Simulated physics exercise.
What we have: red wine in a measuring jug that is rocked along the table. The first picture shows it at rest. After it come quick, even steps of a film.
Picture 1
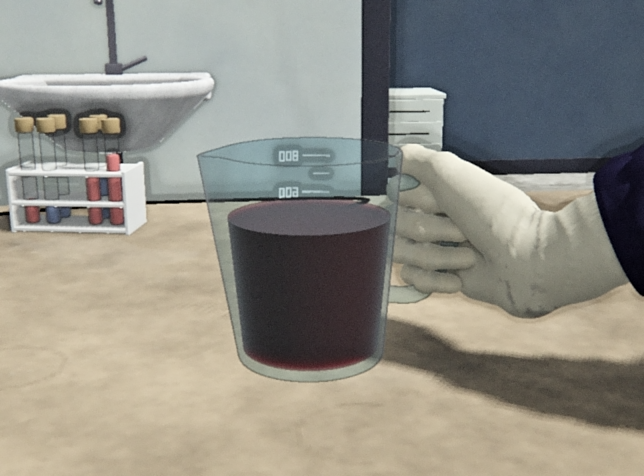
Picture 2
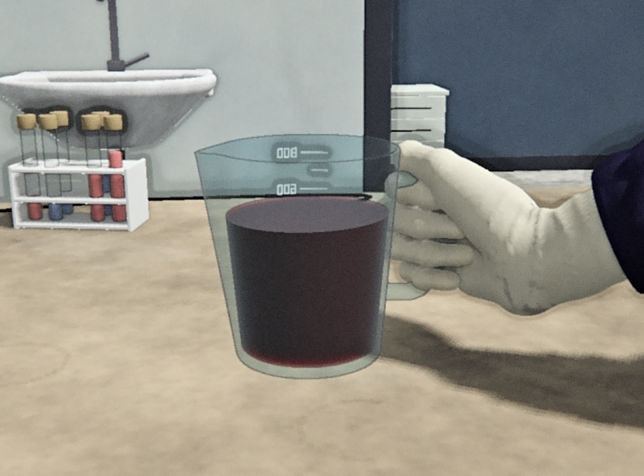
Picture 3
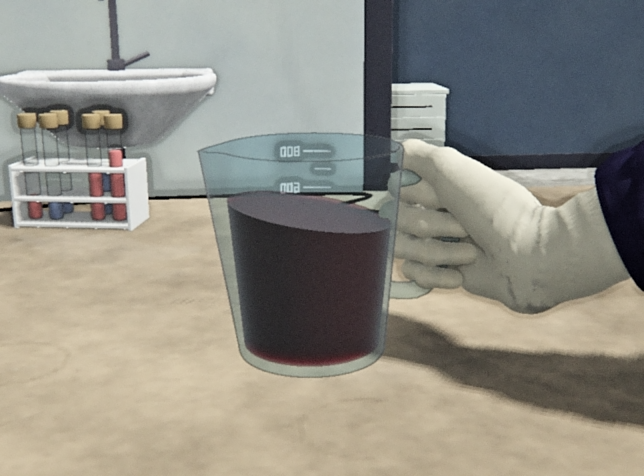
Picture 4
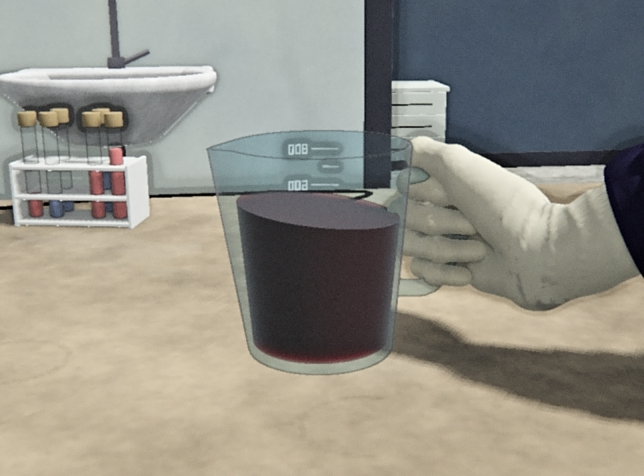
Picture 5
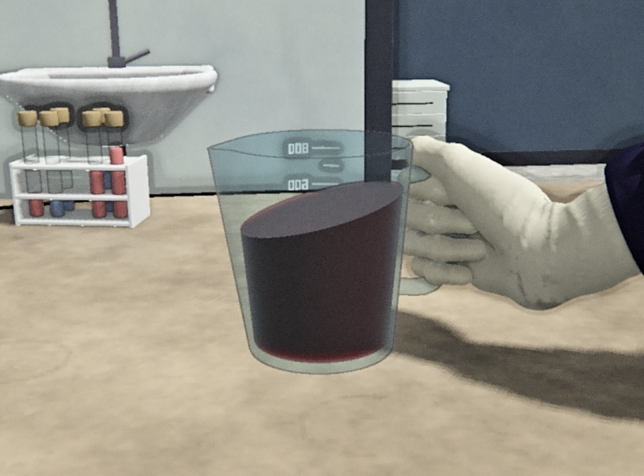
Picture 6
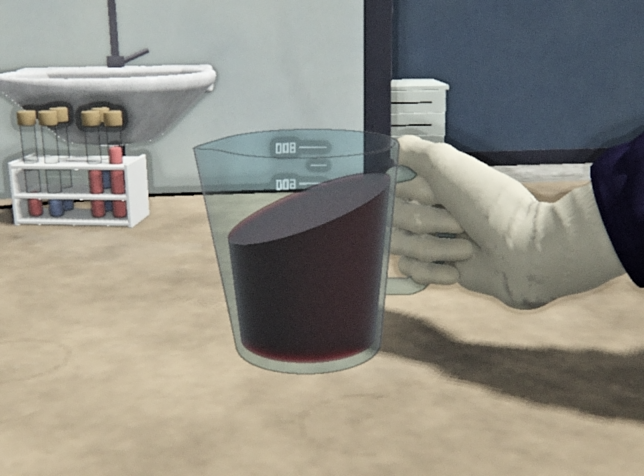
On a mottled beige tabletop in a lab-like room, seen from slightly above by a still camera, a clear bluish measuring jug of dark red liquid stands near the centre. A white-gloved hand in a dark sleeve holds its handle from the right, with a white sink and a rack of corked tubes behind at left. The hand shifts the jug slightly right, then back left, as the liquid's surface tilts higher on the left, then swings steeply higher on the right.
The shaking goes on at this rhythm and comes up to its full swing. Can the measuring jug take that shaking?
As it turns out, it spills.
Next, the highest wave so far goes over the rim.
Finally, the highest wave so far goes over the rim; some is on the top.
